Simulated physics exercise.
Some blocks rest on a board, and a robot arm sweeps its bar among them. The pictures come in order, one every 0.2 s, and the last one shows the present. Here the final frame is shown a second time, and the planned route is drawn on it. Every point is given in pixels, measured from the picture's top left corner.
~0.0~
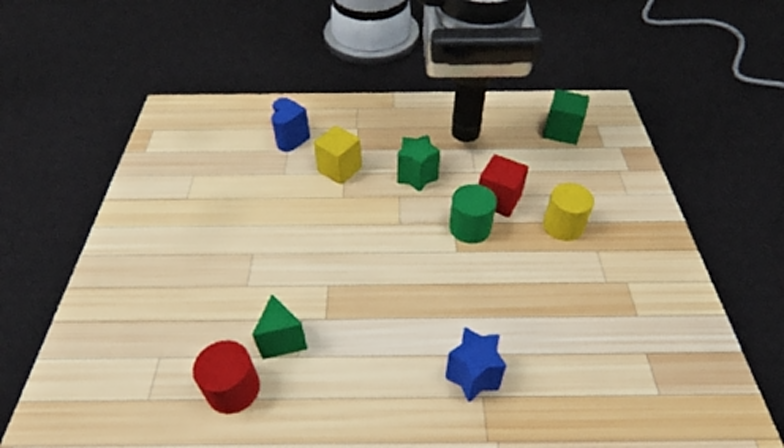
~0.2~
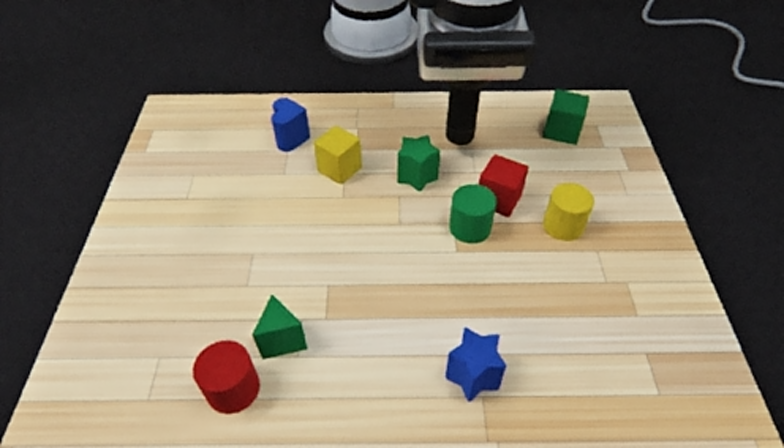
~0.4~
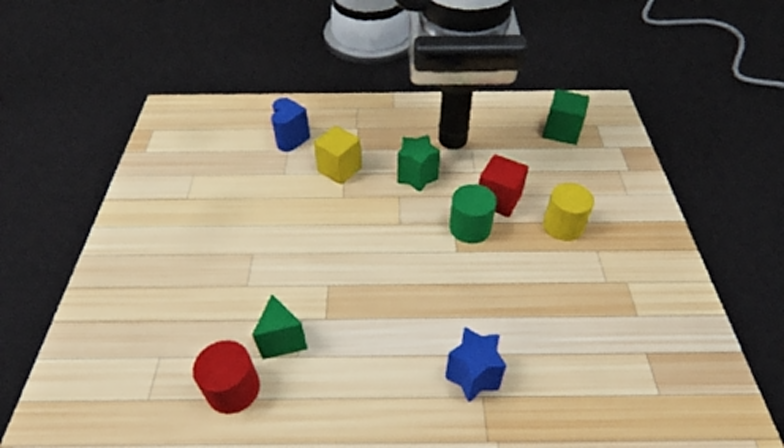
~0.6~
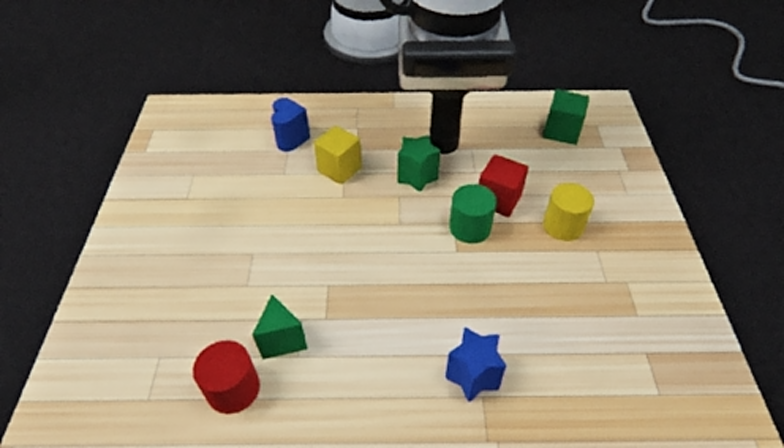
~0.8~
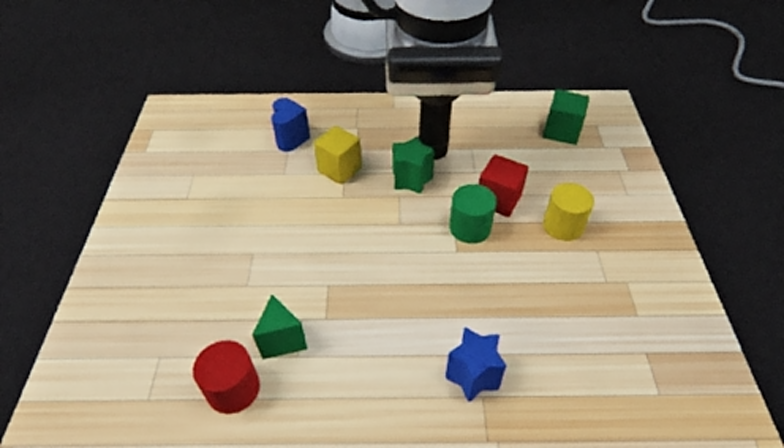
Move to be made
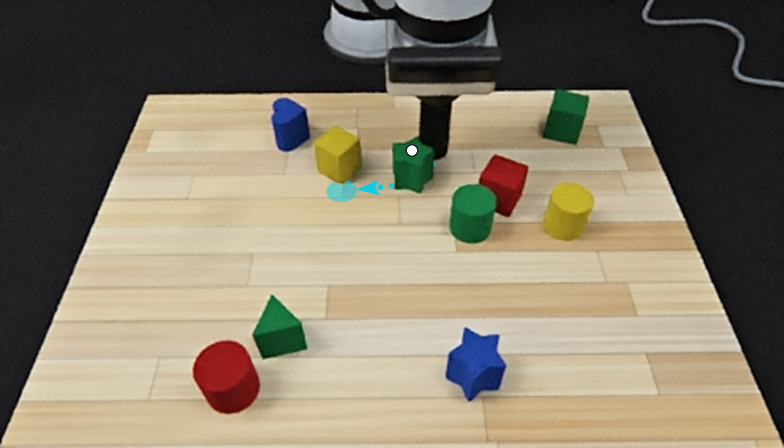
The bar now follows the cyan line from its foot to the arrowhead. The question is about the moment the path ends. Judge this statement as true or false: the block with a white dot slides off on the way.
That claim is true.
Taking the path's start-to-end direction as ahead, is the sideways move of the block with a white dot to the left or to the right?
It goes toward the left-hand side.
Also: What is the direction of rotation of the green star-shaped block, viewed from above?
Its spin: Anticlockwise.
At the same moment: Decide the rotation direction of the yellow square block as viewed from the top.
It twists with the clock when seen from above.
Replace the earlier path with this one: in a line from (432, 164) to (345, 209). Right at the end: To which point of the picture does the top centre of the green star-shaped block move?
It will likely be found at (318, 199).
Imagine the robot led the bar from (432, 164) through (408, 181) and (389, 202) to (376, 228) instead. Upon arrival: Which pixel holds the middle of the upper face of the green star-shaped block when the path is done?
Around (343, 211).
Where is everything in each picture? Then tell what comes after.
In the first frame, bar's lower end (466, 134); yellow square block (337, 140); green star-shaped block (418, 147); red square block (505, 171).
In the second frame, bar (460, 137); blocks still.
In the third frame, bar (453, 141); blocks still.
In the fourth frame, bar (444, 146); blocks still.
In the fifth frame, bar (433, 151); yellow square block (337, 140); green star-shaped block (412, 151); red square block (505, 171).
Drawn move, from (432, 164) over (409, 181) and (376, 188) to (342, 191); the dot is on the green star-shaped block.
On the path given first. One third of the way, bar (408, 168); green star-shaped block (386, 167).
Two thirds of the way, bar (376, 175); green star-shaped block (357, 178), turned 20° anticlockwise.
At the end, bar (340, 178); yellow square block (331, 140), turned 25° clockwise; green star-shaped block (340, 185), turned 55° anticlockwise; red square block still.
